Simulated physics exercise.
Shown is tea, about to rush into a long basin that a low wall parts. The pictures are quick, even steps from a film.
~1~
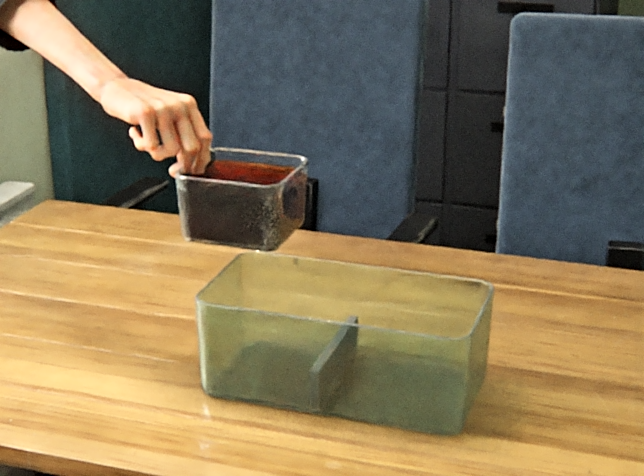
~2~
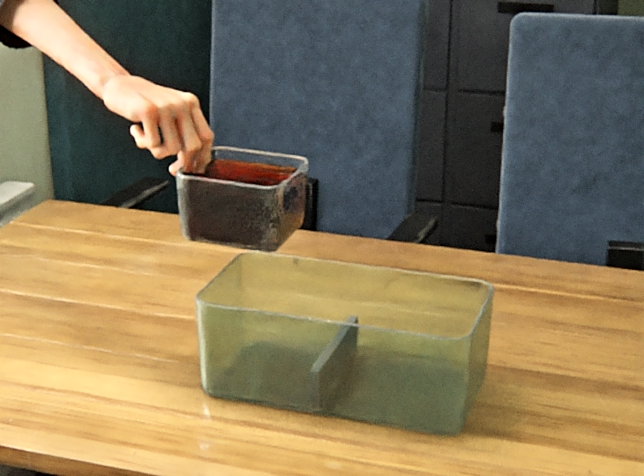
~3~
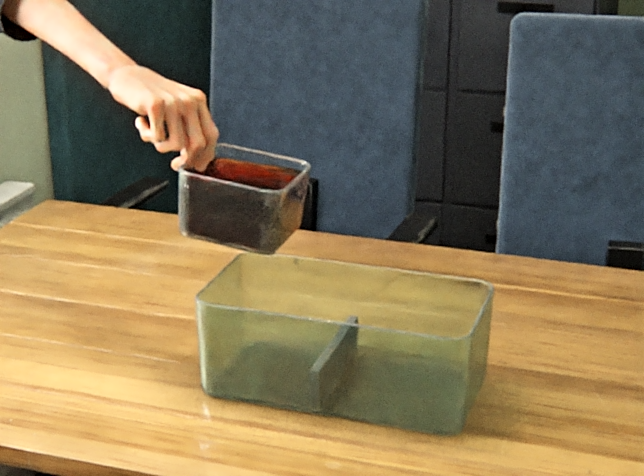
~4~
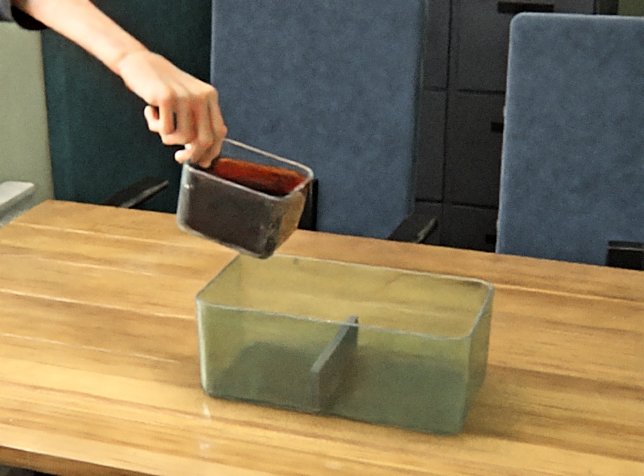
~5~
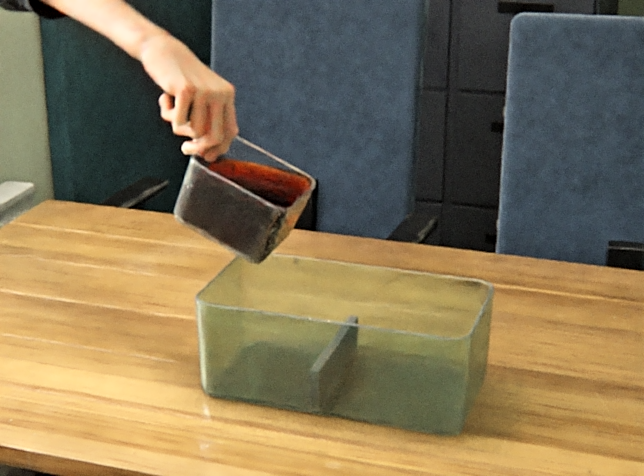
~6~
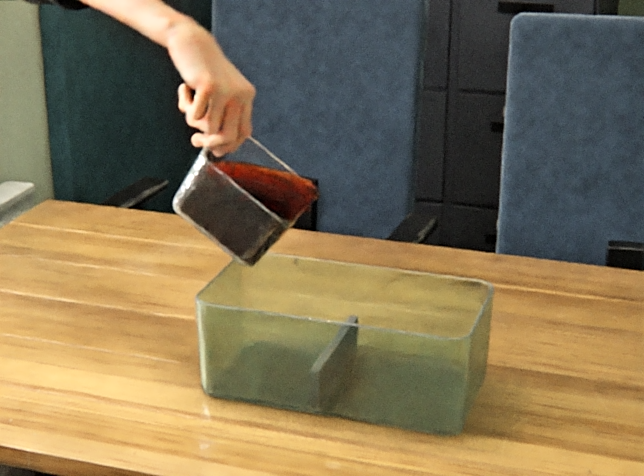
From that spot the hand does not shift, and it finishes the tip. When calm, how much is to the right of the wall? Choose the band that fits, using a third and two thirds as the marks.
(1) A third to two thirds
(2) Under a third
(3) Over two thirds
Option 1: A third to two thirds.
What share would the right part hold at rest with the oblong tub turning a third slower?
Roughly 65 in a hundred.
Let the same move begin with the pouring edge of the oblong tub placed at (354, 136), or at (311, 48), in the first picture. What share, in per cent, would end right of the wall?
Roughly 90 % the first time and roughly 80 % the second.
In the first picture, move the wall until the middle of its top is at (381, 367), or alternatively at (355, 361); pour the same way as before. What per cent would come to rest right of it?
Try 1: About 30 percent; try 2: About 30 percent.
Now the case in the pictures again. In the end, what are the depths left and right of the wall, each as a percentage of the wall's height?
Once it settles, the left reaches around 40 and the right around 30.
A moment on, the oblong tub is tipped on its side and 30 per cent is still to pour, 12 is left of the wall and 31 right of it.
Next, the oblong tub is tipped right over and 7 per cent is still to pour, 34 is left of the wall and 54 right of it.
Then the oblong tub is tipped right over and 1 per cent is still to pour, 44 is left of the wall and 52 right of it.
Later the oblong tub is tipped right over and 0 per cent is still to pour, 47 is left of the wall and 52 right of it.
In the end 47 per cent lies left of the wall, 52 right of it and 1 outside.
